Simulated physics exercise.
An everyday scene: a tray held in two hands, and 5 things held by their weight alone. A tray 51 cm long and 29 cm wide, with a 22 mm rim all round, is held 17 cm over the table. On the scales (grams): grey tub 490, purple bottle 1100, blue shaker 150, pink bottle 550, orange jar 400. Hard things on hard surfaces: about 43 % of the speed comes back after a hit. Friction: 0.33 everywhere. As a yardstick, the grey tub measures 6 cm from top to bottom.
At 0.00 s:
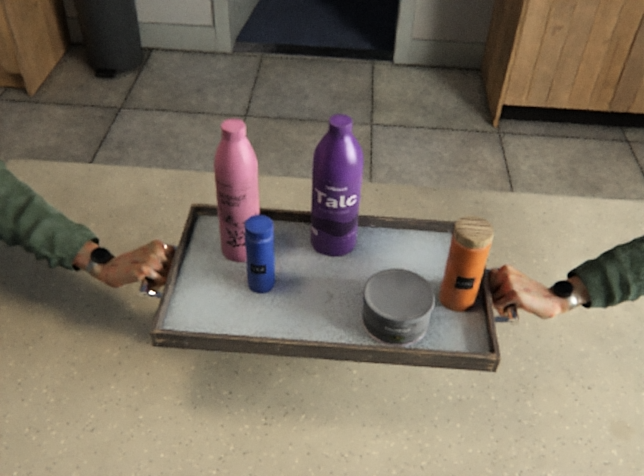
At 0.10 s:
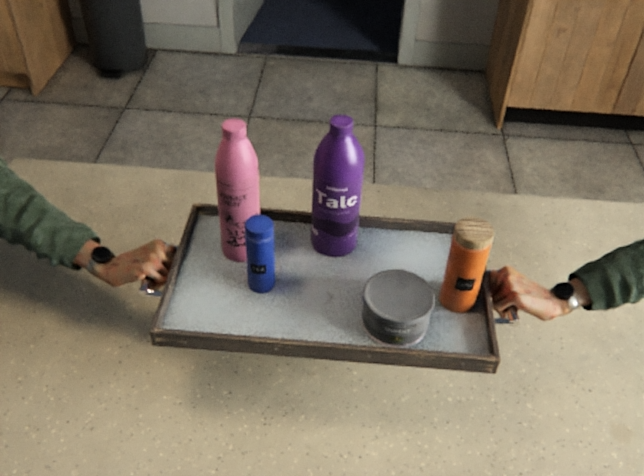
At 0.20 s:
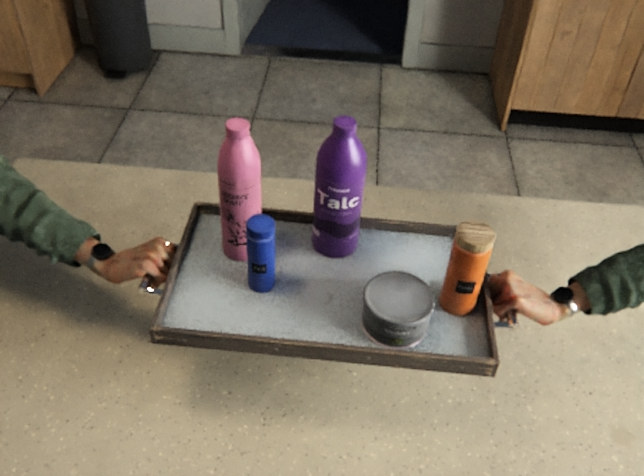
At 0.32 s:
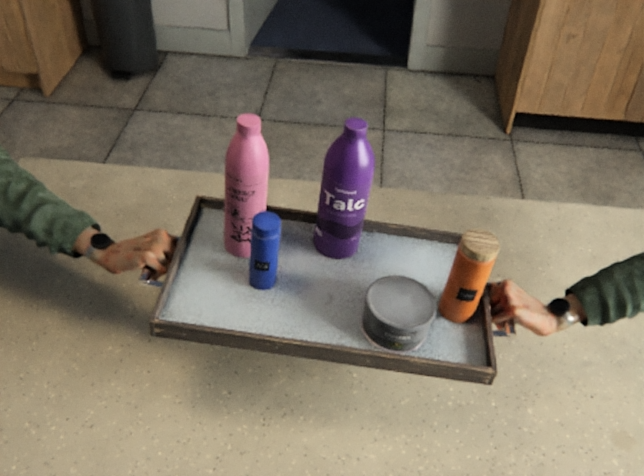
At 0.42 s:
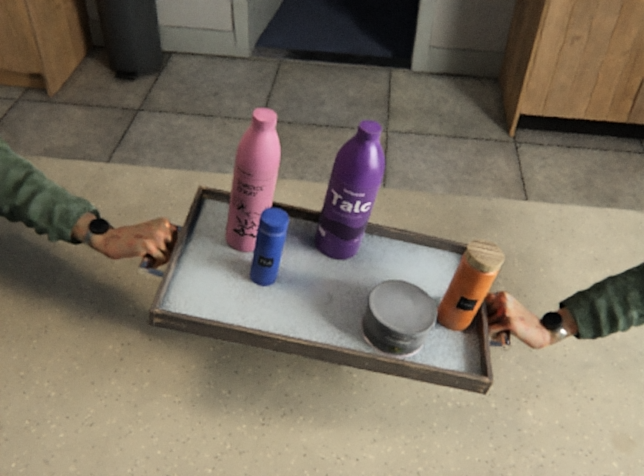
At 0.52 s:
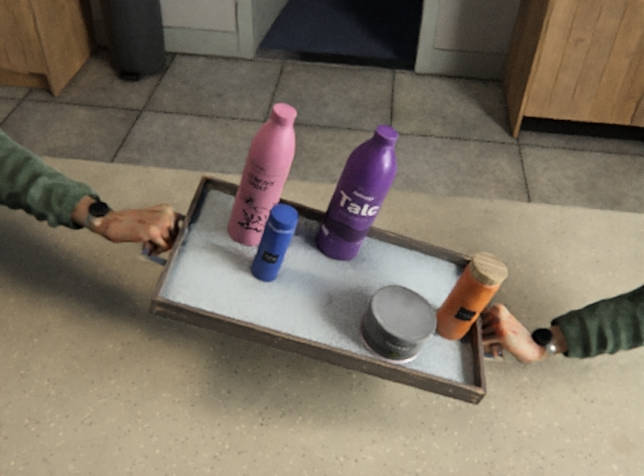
A tray held by two hands starts out level above a speckled table, carrying a pink bottle, a purple bottle, a blue shaker, a grey tub and an orange jar. The hands then tilt it, slightly at first and then more steeply, right edge down, and the items lean with it.
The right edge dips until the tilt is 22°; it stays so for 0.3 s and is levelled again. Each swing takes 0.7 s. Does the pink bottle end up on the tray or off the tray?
The pink bottle stays on the tray.
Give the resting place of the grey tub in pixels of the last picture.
Near (455, 325).
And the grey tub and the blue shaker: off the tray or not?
The grey tub ends on the tray; the blue shaker is still on the tray.
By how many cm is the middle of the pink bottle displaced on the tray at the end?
About 30 cm.
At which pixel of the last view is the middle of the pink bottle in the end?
At about (409, 263).
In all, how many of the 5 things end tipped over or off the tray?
4 of them.
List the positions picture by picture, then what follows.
In the first frame, tray level; pink bottle (237, 192); grey tub (397, 307).
In the second frame, tray level; blue shaker (260, 255); orange jar (465, 266).
In the third frame, tray at 1°, right edge down; grey tub (396, 310); purple bottle (339, 187).
In the fourth frame, tray at 4°, right edge down; blue shaker (264, 252); orange jar (468, 277).
In the fifth frame, tray at 9°, right edge down; grey tub (398, 319); purple bottle (353, 190).
In the sixth frame, tray at 15°, right edge down; pink bottle (264, 176); blue shaker (274, 244).
After 0.92 s, tray at 22°, right edge down; pink bottle tipped 42° from how it sat near (336, 205); blue shaker tipped 60° from how it sat; purple bottle tipped 5° from how it sat.
After 1.22 s, tray at 21°, right edge down; pink bottle on its side near (390, 278); purple bottle on its side; blue shaker on its side.
After 1.52 s, tray at 7°, right edge down; purple bottle and orange jar now off the tray; pink bottle on its side near (409, 270); blue shaker on its side.
By the end (2.3 s), off the tray, purple bottle and orange jar; tipped over on the tray, blue shaker and pink bottle; not toppled but over 5 cm from the start, grey tub. Seen from the same camera at the end, pink bottle near (409, 262).
